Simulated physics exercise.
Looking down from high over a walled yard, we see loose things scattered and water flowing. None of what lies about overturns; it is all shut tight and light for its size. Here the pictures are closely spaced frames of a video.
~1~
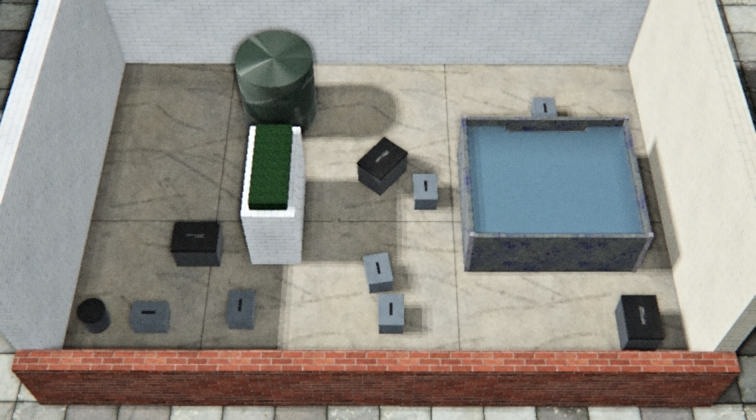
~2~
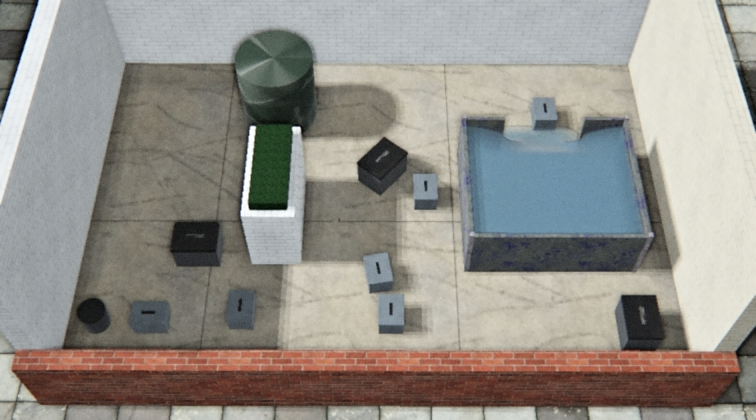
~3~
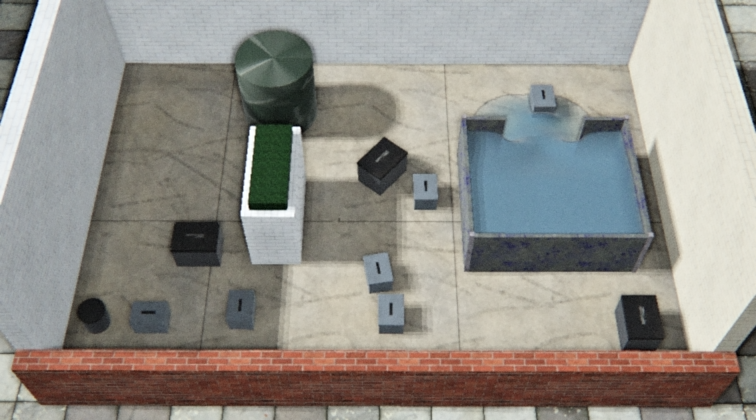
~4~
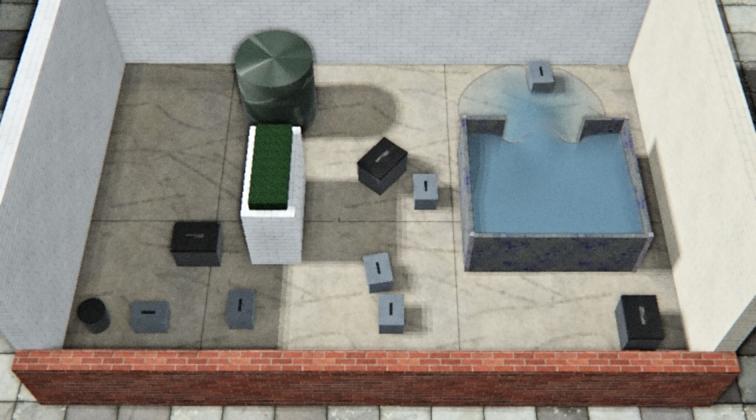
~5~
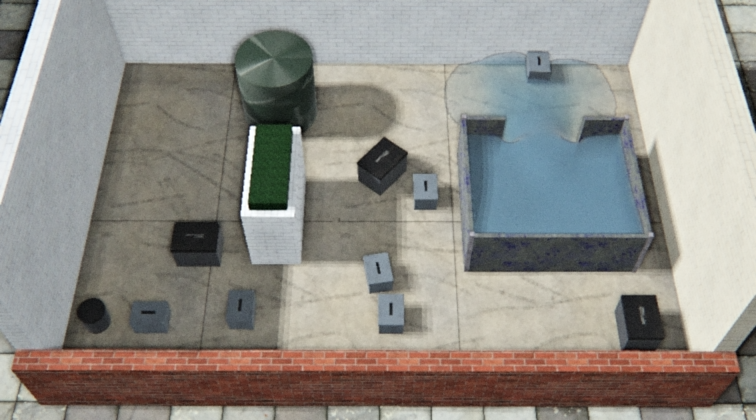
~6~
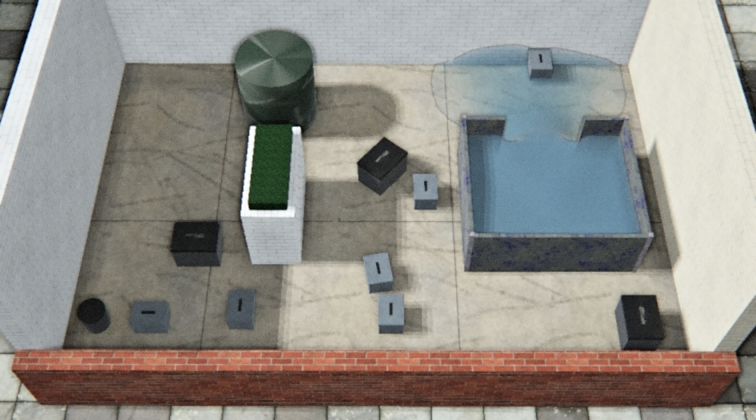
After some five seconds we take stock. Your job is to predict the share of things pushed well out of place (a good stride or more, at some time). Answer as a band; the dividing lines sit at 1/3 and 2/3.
Less than 1/3.
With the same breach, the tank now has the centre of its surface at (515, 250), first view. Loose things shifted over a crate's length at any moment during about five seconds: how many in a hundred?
It works out near 10 %.
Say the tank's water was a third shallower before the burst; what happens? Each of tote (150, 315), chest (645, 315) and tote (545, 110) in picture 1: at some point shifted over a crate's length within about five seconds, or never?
Taking them as listed, the first stopped before it, the second stopped before it and the third reached the mark.
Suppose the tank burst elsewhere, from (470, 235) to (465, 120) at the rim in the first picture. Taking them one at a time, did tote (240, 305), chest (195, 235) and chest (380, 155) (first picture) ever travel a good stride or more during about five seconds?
The first: Got that far; the second: Never got that far; the third: Got that far.
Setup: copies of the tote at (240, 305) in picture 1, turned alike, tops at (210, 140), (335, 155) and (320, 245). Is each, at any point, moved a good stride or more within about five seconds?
In sequence: Doesn't go far, pushed clear, pushed clear.
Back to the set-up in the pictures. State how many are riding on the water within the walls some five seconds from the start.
Tally: 3.
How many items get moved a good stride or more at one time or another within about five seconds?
Exactly 2.
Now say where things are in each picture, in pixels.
The first picture shows a tote at (545, 108) rests on the ground; a pail at (91, 310) rests on the ground; 0 of 10 have shifted.
The second picture shows a tote at (545, 108), on the bottom; a pail at (91, 310) rests on the ground; 0 of 10 have shifted.
The third picture shows a tote at (543, 95), on the bottom, close to its start; a pail at (91, 310) rests on the ground; 1 of 10 have shifted.
The fourth picture shows a tote at (541, 72) rests on the ground, a stride from its start; a pail at (91, 310), on the bottom; 1 of 10 have shifted.
The fifth picture shows a tote at (539, 61), on the bottom, a stride from its start; a pail at (91, 310), on the bottom; 1 of 10 have shifted.
The sixth picture shows a tote at (541, 59) floats, a stride from its start; a pail at (91, 310), on the bottom; 1 of 10 have shifted.
A moment on, 1 of 10 are well off their spots; 1 afloat.
Next, 1 of 10 are well off their spots; 1 afloat.
Later, 1 of 10 are well off their spots; 1 afloat.
In the end, 2 of 10 are well off their spots, and 2 have been at some point; 3 afloat.
